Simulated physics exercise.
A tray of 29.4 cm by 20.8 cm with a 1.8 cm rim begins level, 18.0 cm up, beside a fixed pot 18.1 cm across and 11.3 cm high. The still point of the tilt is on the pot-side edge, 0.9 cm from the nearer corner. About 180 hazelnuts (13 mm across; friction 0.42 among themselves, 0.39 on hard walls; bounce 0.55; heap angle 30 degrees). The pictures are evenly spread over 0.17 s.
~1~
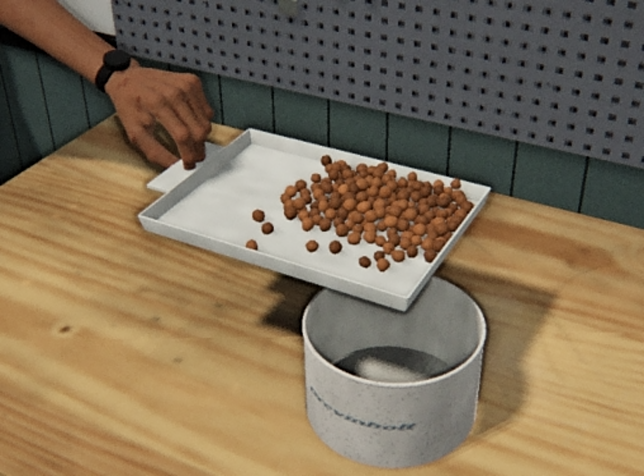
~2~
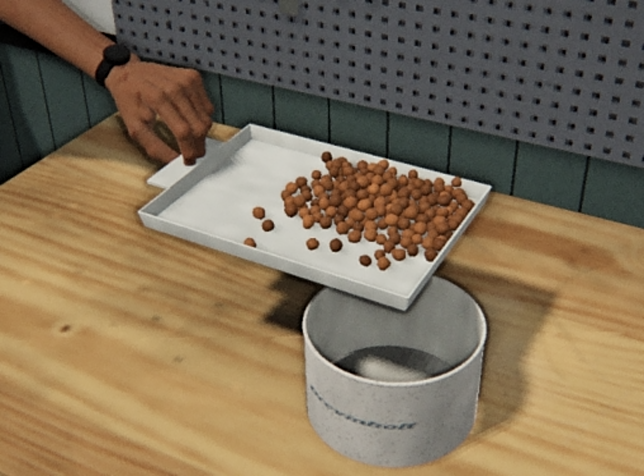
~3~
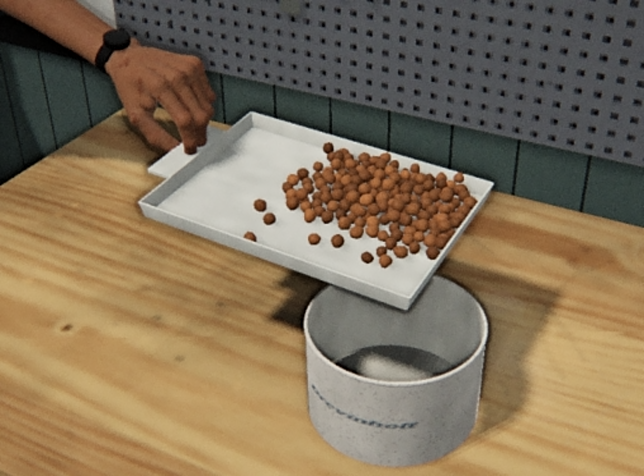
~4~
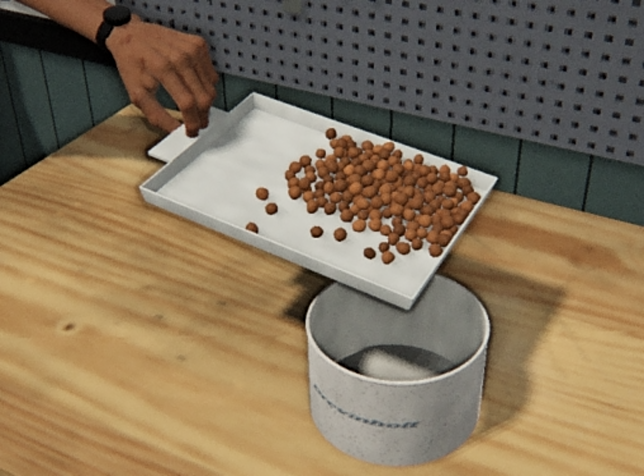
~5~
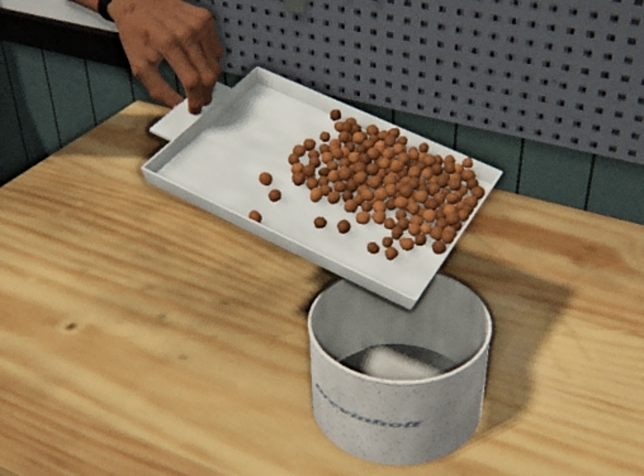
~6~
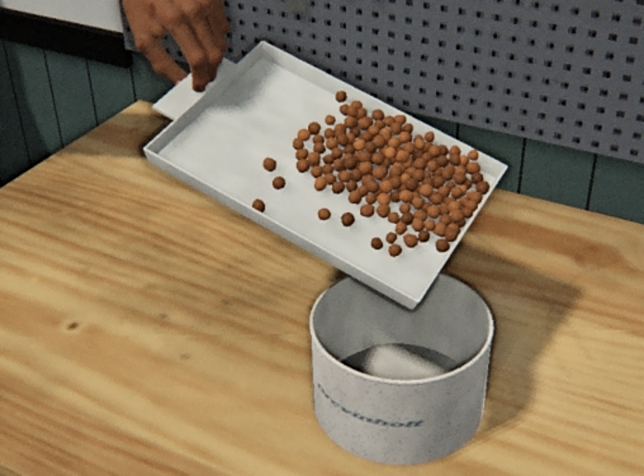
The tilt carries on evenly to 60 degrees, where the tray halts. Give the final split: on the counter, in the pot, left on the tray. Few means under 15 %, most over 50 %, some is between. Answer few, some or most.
Counter most, pot few, tray some.
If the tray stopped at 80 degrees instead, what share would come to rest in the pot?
Then about 5 per cent.
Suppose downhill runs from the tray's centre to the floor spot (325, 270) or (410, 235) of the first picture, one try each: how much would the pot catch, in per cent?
About 0 and 5 per cent.
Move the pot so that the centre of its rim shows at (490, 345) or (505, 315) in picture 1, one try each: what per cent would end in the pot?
Some 40 and 20 per cent.
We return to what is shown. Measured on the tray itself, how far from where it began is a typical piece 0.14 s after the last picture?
Roughly 1 cm.
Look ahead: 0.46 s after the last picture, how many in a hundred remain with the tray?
Roughly 60 per cent.
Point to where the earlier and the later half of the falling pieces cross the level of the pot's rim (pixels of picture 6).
First near (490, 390), later near (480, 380).
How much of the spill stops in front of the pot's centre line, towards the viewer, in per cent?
About 80 per cent.
Then, 0.14 s after the last picture, tilt 42 degrees; the tray holds 100 %, the pot 0 %.
Then, 0.23 s after the last picture, tilt 55 degrees; the tray holds 100 %, the pot 0 %.
Then, 0.46 s after the last picture, tilt 60 degrees; the tray holds 60 %, the pot 0 %.
In the end, counter 60 %, pot 5 %, tray 35 %.
